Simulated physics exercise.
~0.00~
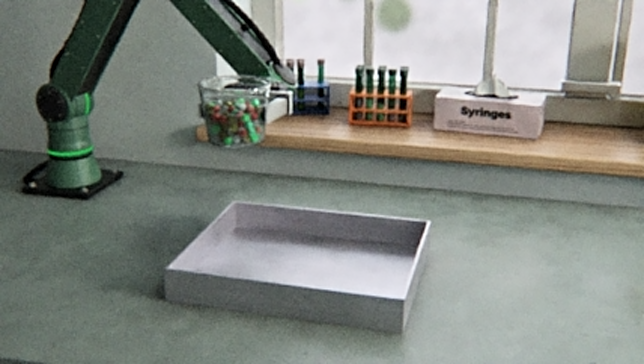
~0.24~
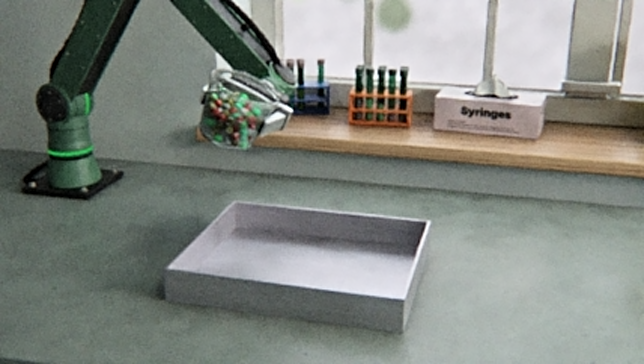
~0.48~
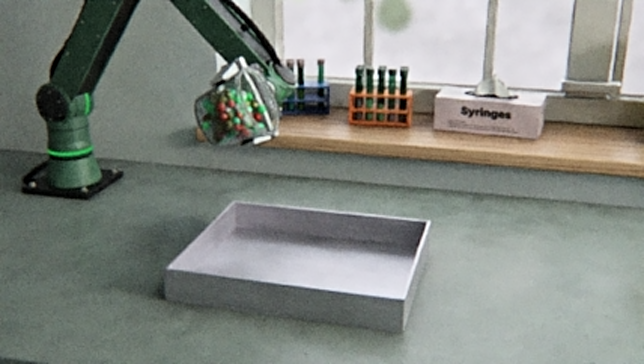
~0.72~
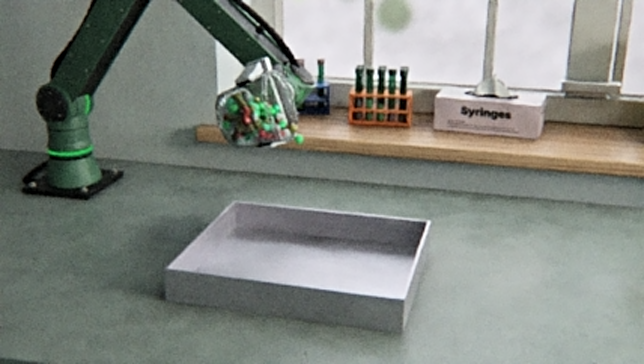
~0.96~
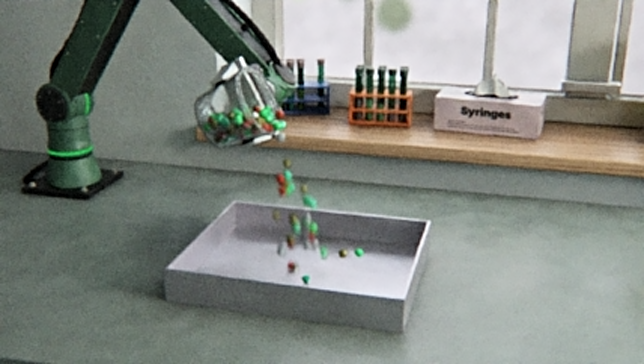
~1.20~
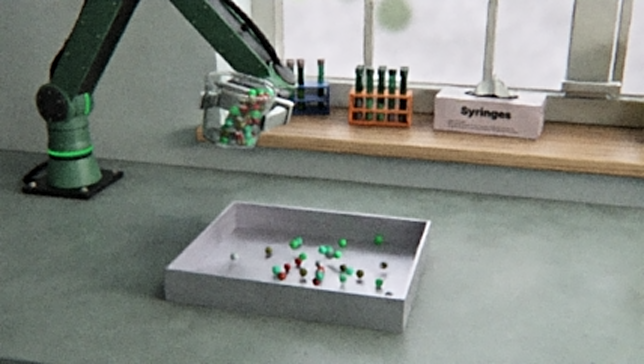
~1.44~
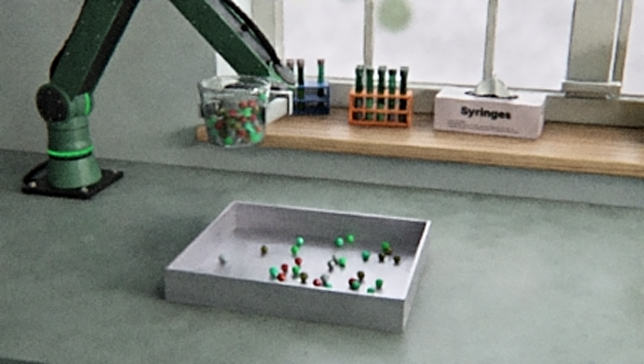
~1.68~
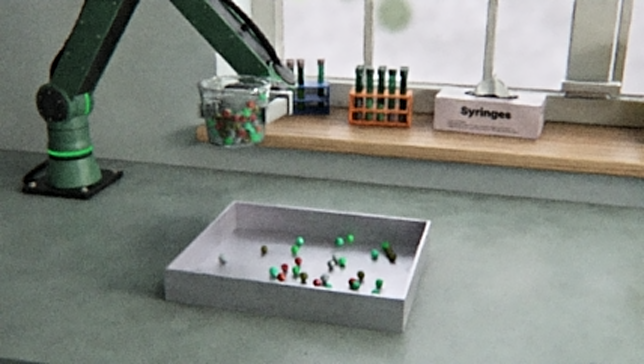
A green robot arm tipped a clear beaker of red and green sweets, spilling some into the grey tray on the table, then turned it upright again, leaving most of the sweets in the beaker and the rest scattered across the tray.
